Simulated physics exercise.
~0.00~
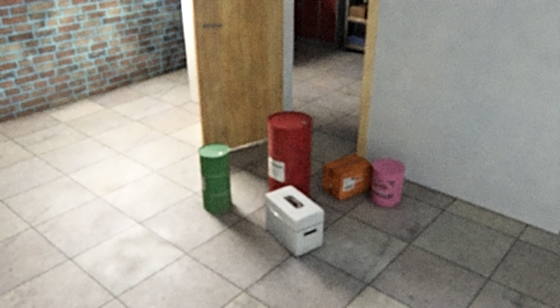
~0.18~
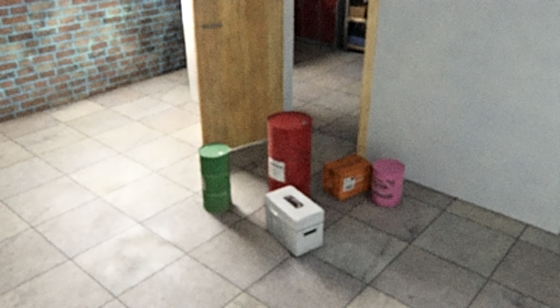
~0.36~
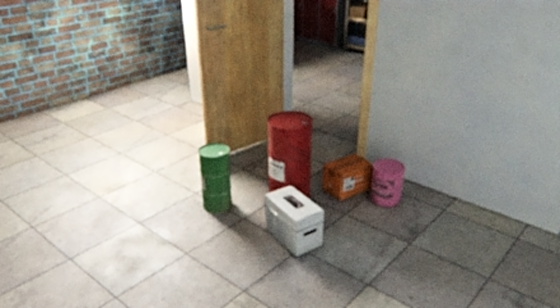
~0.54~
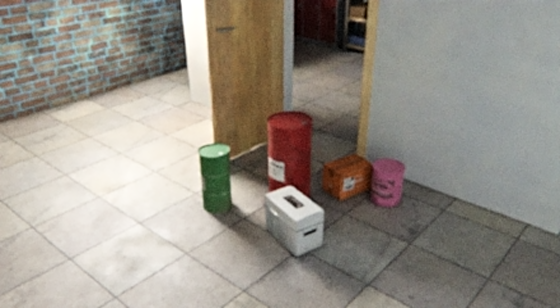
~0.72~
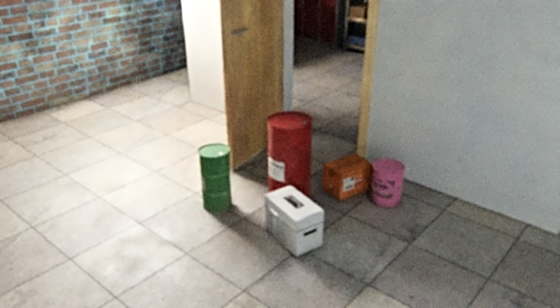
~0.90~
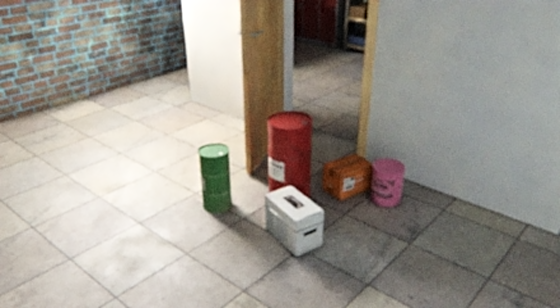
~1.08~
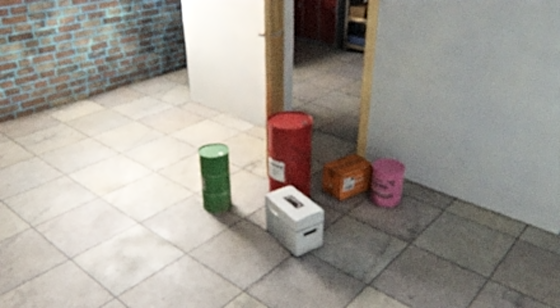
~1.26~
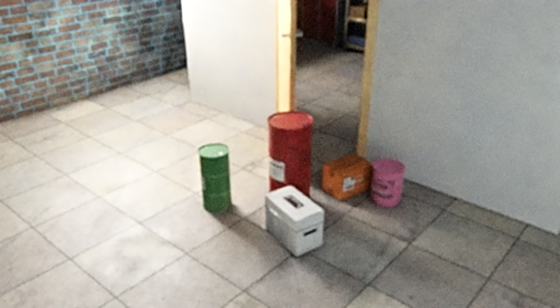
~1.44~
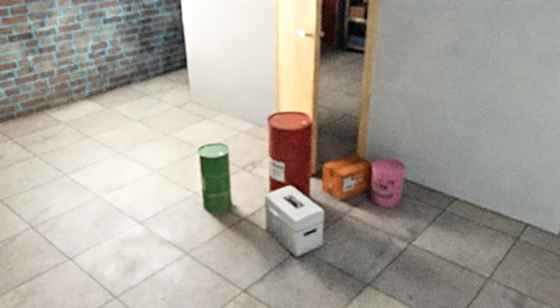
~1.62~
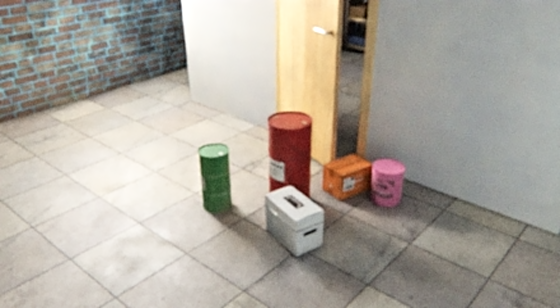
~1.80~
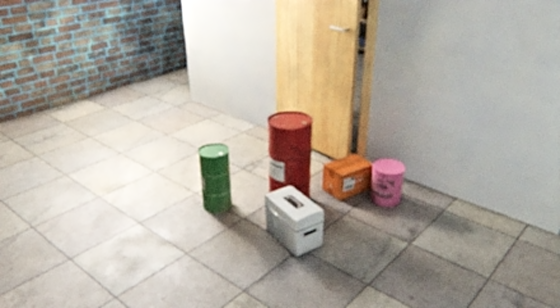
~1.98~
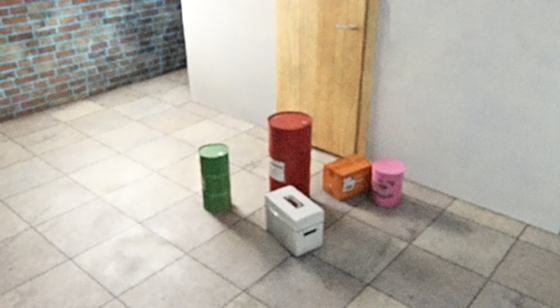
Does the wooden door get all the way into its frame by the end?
Yes, it swings clear past the objects on the floor and ends shut, covering the whole doorway.
